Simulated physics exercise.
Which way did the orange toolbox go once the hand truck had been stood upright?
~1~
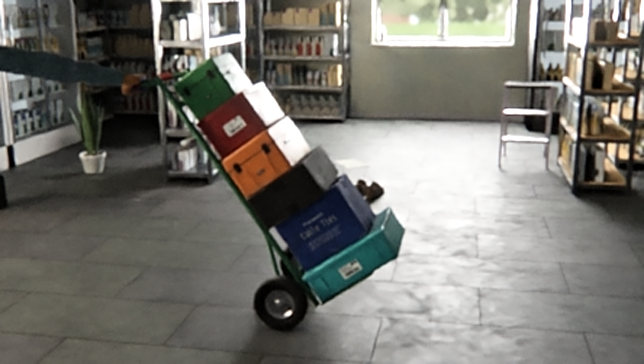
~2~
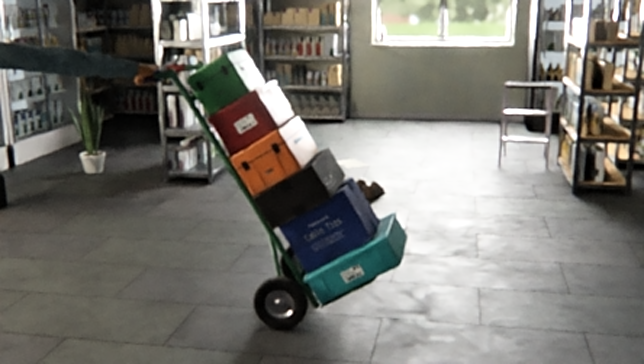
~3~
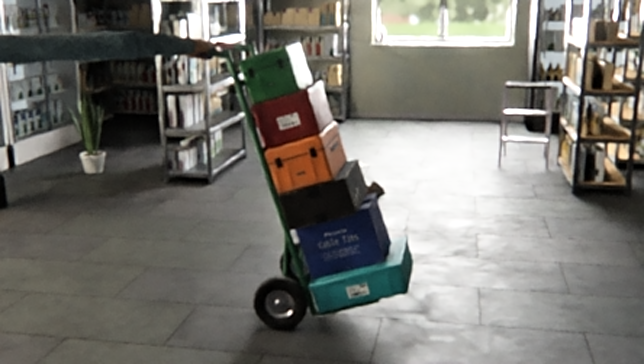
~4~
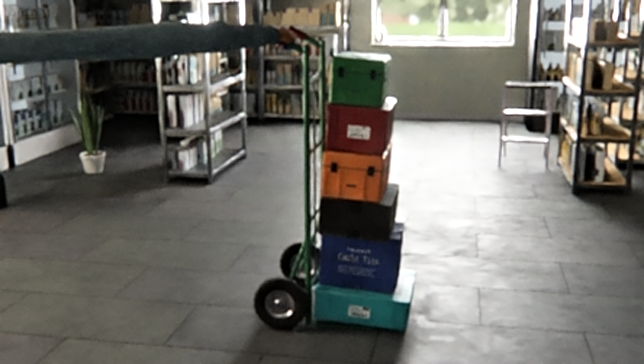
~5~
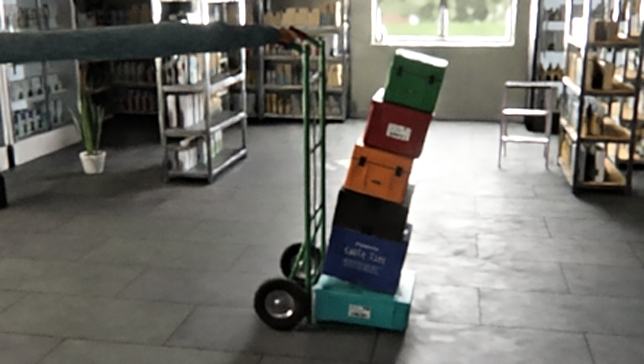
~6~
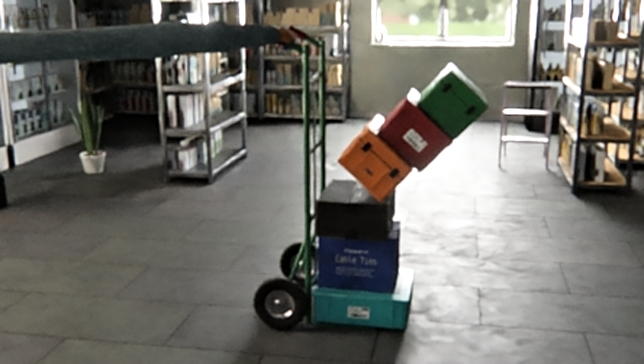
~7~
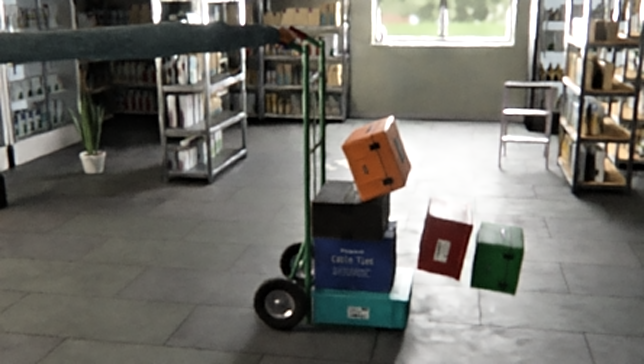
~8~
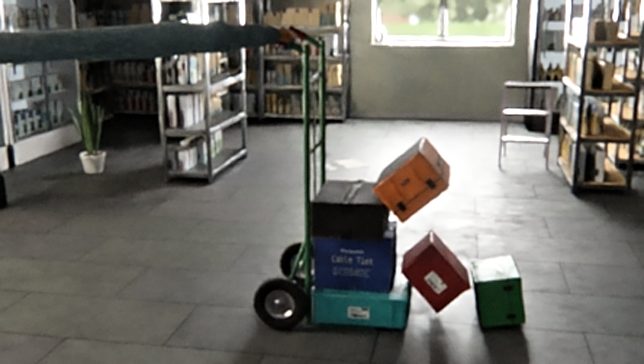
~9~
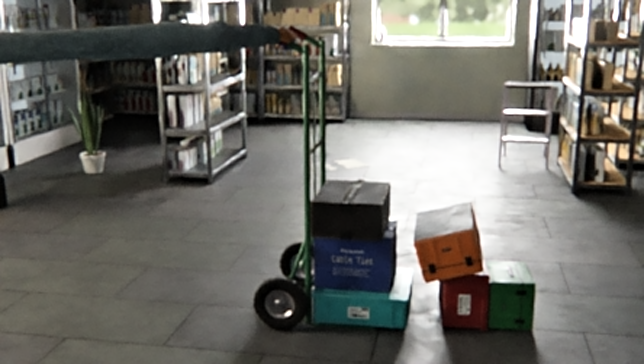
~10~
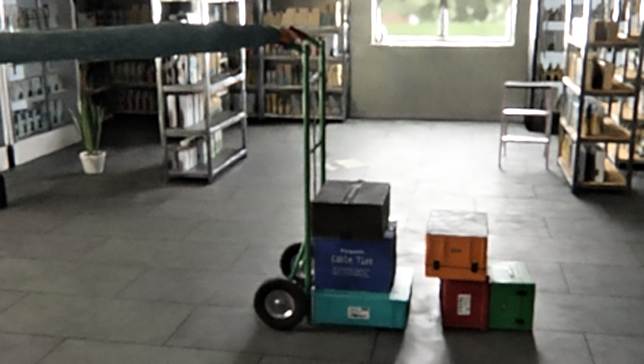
It moved to the right, tumbling off the stack and coming to rest on top of the fallen boxes.
